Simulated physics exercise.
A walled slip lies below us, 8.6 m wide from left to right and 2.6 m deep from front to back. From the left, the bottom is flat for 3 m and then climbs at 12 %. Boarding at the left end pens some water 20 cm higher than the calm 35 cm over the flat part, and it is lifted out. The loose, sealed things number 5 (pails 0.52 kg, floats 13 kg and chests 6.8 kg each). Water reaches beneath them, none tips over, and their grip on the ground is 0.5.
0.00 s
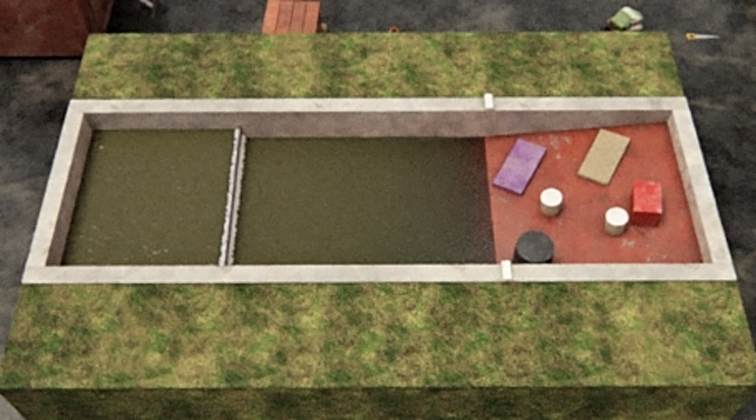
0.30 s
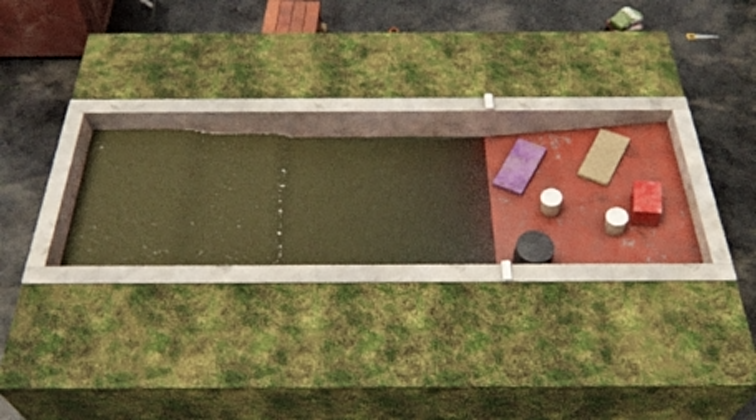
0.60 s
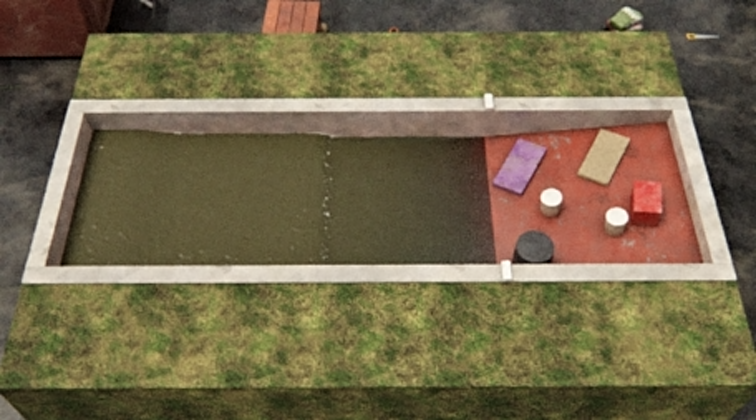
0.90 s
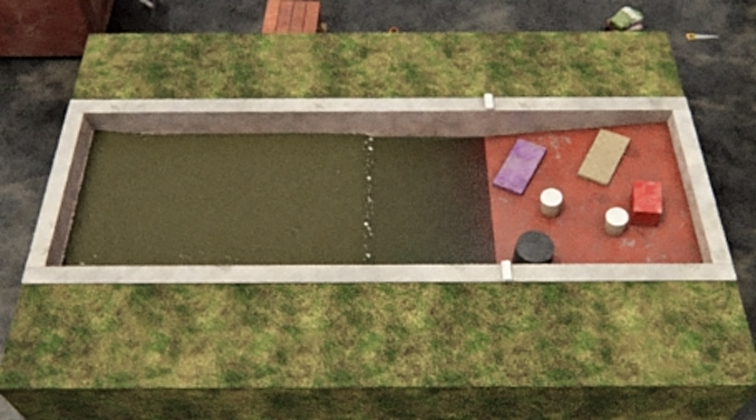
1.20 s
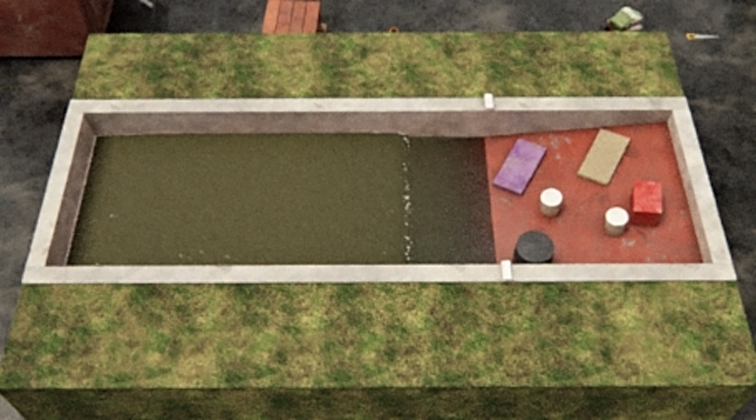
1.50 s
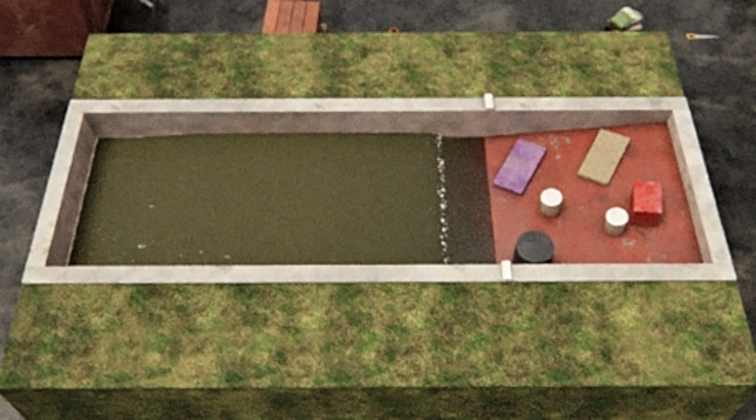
A long, pale-walled tank set between grassy banks is seen from above by a still camera. Murky green water covers the left and middle, while on the bare red floor at right sit a purple slab, a tan slab, two white cylinders, a dark round piece and a red block. A low, white-flecked ripple travels rightward across the water, nearing its edge, while the objects stay still.
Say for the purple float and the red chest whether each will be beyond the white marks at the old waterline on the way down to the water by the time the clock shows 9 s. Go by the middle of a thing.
Lab note - purple float over the line, red chest short of the line.
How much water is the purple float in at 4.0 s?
10 cm or so.
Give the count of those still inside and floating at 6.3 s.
Then: 3.
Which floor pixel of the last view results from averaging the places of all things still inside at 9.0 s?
Near (438, 199).
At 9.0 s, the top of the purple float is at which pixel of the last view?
About (361, 205).
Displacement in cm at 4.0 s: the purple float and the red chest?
Close to 60 cm for the first and 0 cm for the second.
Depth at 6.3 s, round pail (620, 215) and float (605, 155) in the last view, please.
First roughly 5 cm, second roughly 3 cm.
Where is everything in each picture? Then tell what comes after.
The purple float at (521, 165), on the bottom; the red chest at (651, 196) rests on the ground; water covers 15.2 m2; 0 of 5 have shifted, in the first frame.
The purple float at (521, 165) rests on the ground; the red chest at (651, 196) rests on the ground; water covers 15.2 m2; 0 of 5 have shifted, in the second frame.
The purple float at (521, 165), on the bottom; the red chest at (651, 196) rests on the ground; water covers 15.2 m2; 0 of 5 have shifted, in the third frame.
The purple float at (521, 165), on the bottom; the red chest at (651, 196) rests on the ground; 15.2 m2 under water; 0 of 5 have shifted, in the fourth frame.
The purple float at (521, 165) rests on the ground; the red chest at (651, 196), on the bottom; 15.2 m2 under water; 0 of 5 have shifted, in the fifth frame.
The purple float at (521, 165) rests on the ground; the red chest at (651, 196) rests on the ground; 15.2 m2 under water; 0 of 5 have shifted, in the sixth frame.
After 2.1 s the purple float is near (521, 165), 0.0 m from its start, aground; the red chest is near (651, 196), 0.0 m from its start, aground; 0 of 5 are over the mark; 0 afloat.
After 4.0 s the purple float is near (563, 167), 0.6 m from its start, afloat; the red chest is near (651, 196), 0.0 m from its start, aground; 0 of 5 are over the mark; 3 afloat.
After 6.3 s the purple float is near (435, 196), 1.3 m from its start, afloat; the red chest is near (651, 196), 0.0 m from its start, aground; 1 of 5 are over the mark; 3 afloat.
After 9.0 s the purple float is near (361, 205), 2.4 m from its start, afloat; the red chest is near (651, 196), 0.0 m from its start, aground; 4 of 5 are over the mark; 4 afloat.
